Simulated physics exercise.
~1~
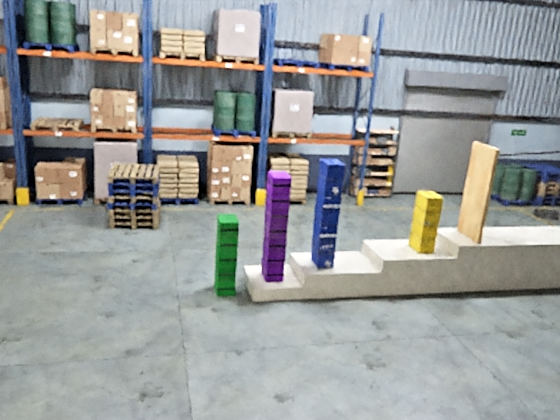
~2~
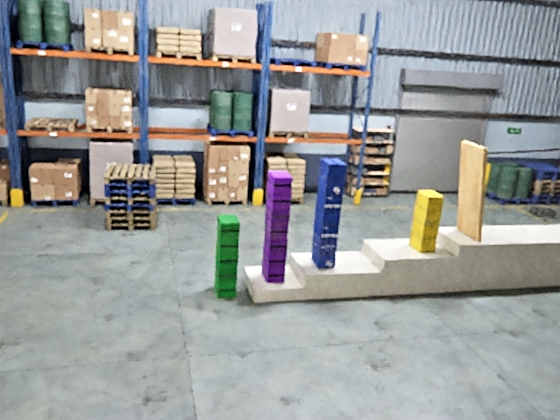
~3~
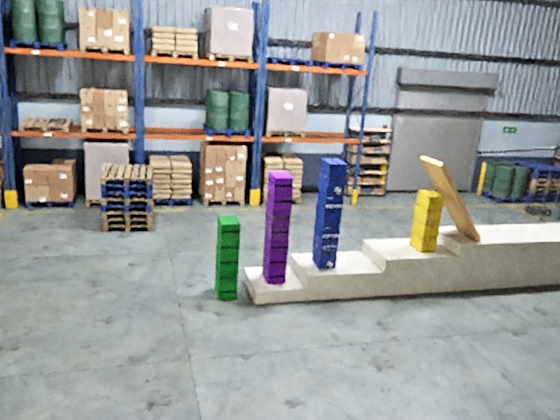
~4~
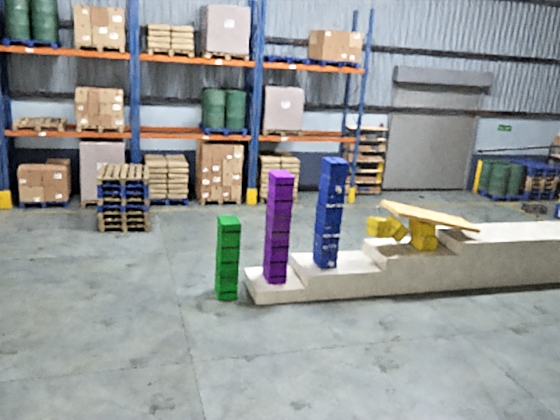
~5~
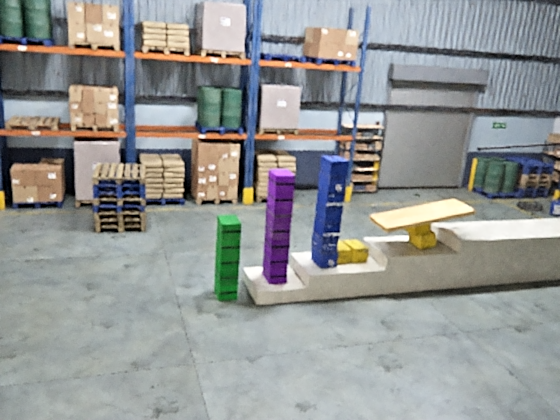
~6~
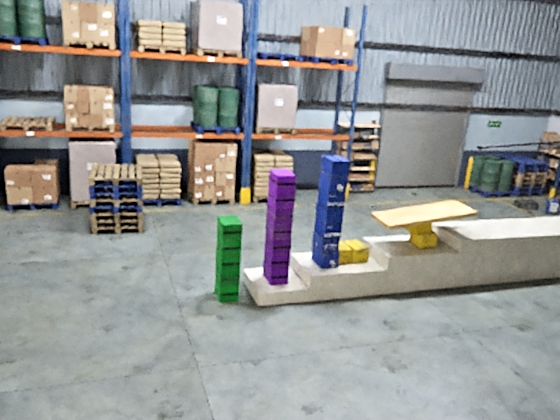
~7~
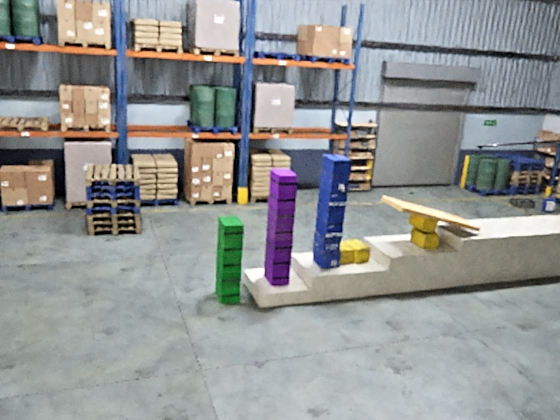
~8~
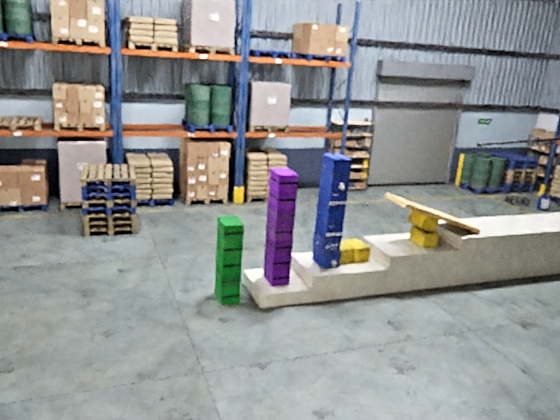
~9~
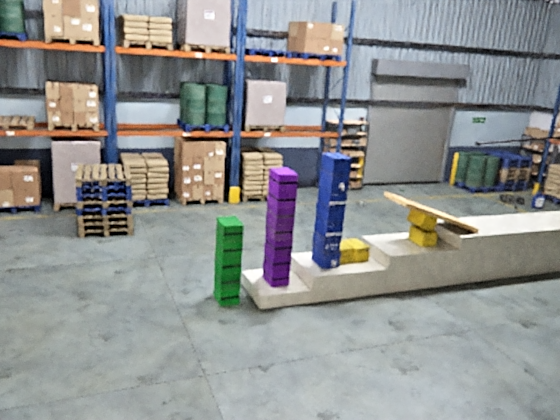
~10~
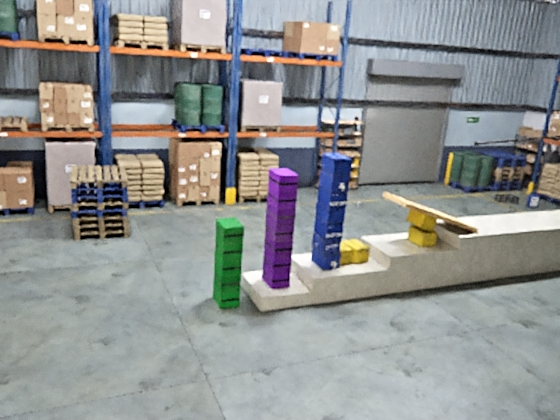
A long pale block with steps going down to the left stands on a grey warehouse floor, seen from the front and slightly above, with tall orange and blue racks behind. Green, purple, blue and yellow piles of cartons stand in line from left to right, with an upright wooden board at the right. As the view drifts slowly sideways, the board tips left onto the yellow pile. The upper yellow cartons topple together onto the step below, landing beside the blue pile. The board settles nearly flat across the remaining yellow cartons, while the blue, purple and green piles stay standing.
